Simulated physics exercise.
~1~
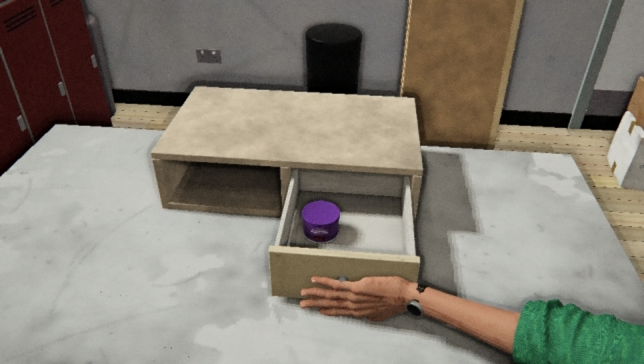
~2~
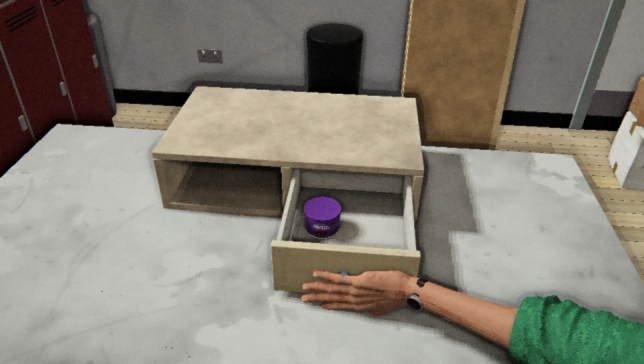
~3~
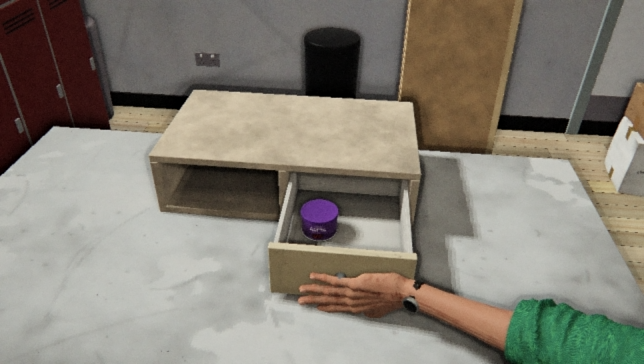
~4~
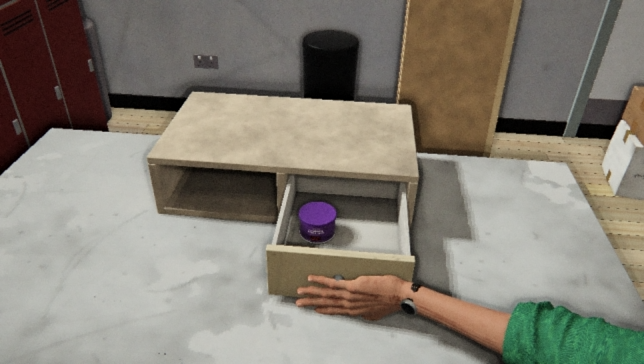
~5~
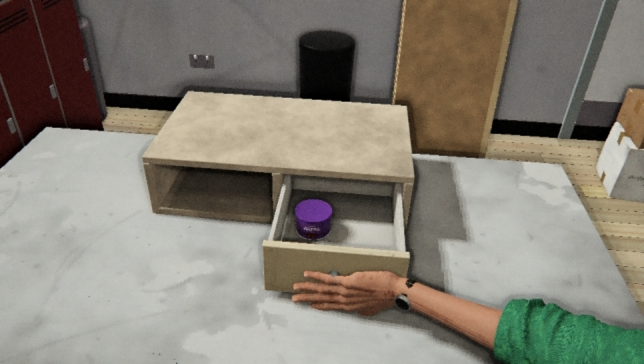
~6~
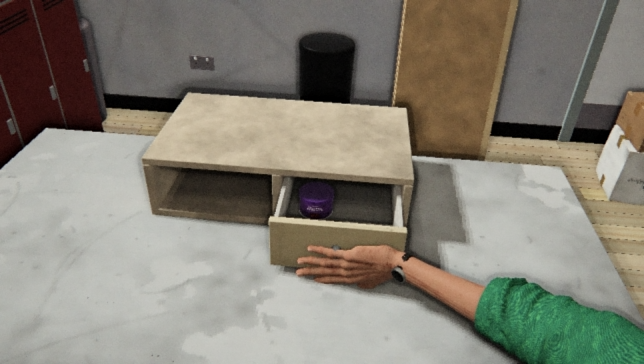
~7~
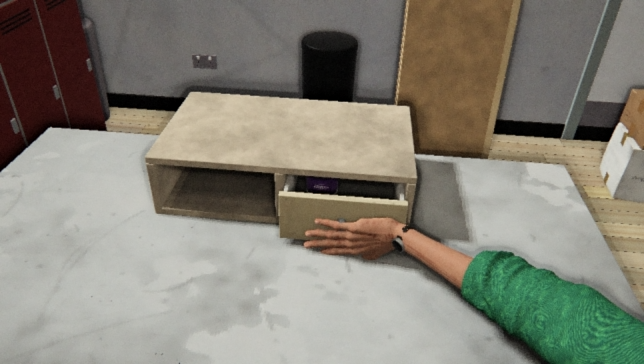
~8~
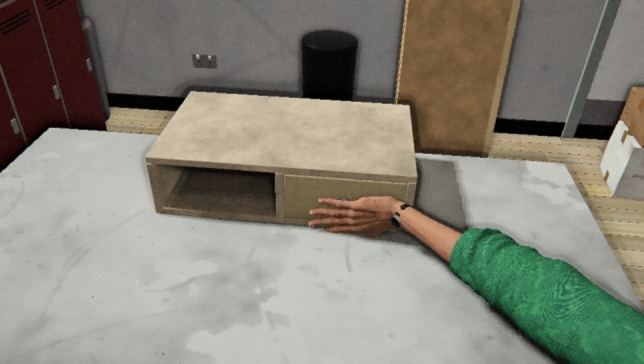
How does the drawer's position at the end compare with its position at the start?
At the start the drawer stuck out of the chest with the purple tin showing inside, and by the end it was all the way in, with its front flush with the chest.
